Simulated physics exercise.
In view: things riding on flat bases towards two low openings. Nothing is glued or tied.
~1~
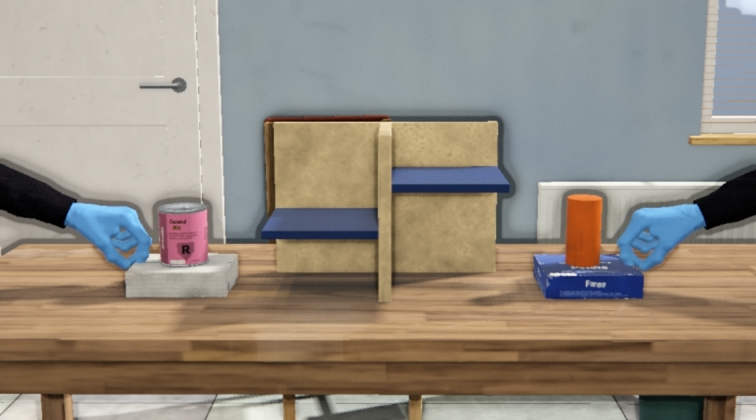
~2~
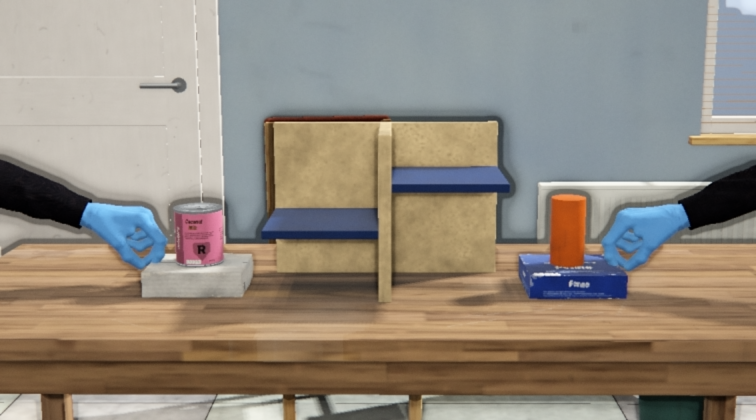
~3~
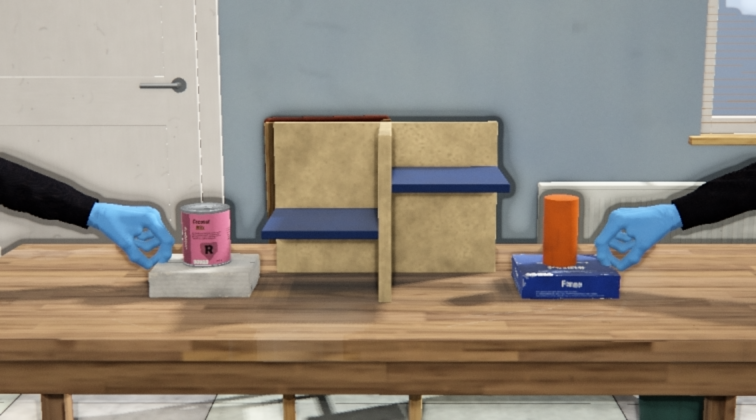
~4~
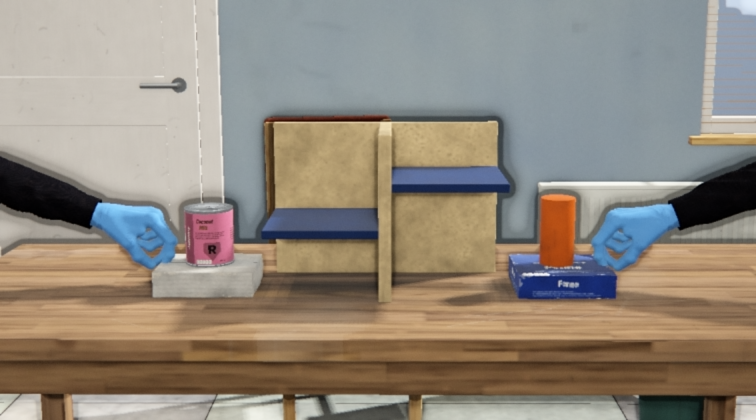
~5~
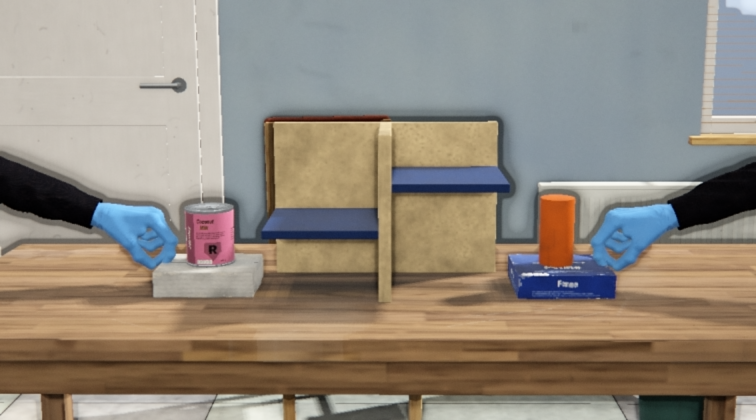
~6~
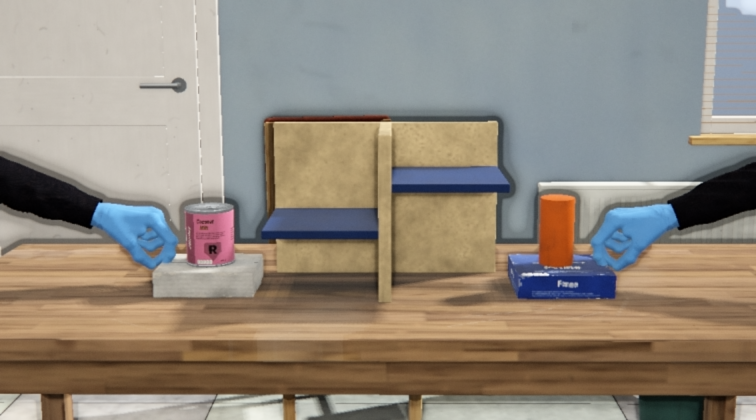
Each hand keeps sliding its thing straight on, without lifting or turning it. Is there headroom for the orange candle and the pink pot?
The orange candle rides in untouched and the pink pot gets scraped off its spot.
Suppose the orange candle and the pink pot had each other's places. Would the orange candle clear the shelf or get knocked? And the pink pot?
The orange candle is caught by the shelf and the pink pot gets in clear.
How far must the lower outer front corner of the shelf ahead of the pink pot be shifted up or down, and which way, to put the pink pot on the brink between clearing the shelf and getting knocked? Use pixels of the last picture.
About 20 pixels up.
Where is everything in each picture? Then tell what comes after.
The first frame shows hands sliding the things forward; orange candle (584, 231); pink pot (184, 235); blue packet (586, 276).
The second frame shows hands sliding the things forward; pink pot (199, 235); white box (200, 275).
The third frame shows hands sliding the things forward; orange candle (560, 231); shelf (385, 208).
The fourth frame shows hands sliding the things forward; pink pot (209, 235); blue packet (561, 276).
The fifth frame shows hands sliding the things forward; orange candle (557, 231); white box (210, 275).
The sixth frame shows hands sliding the things forward; orange candle (557, 231); pink pot (210, 235); shelf (385, 208).
Then, 1.92 s later than the last frame, orange candle riding along near (450, 231); pink pot tilted by 5° near (246, 235).
When it is over, the orange candle passes below, near (450, 231); the pink pot is knocked back, near (204, 264).
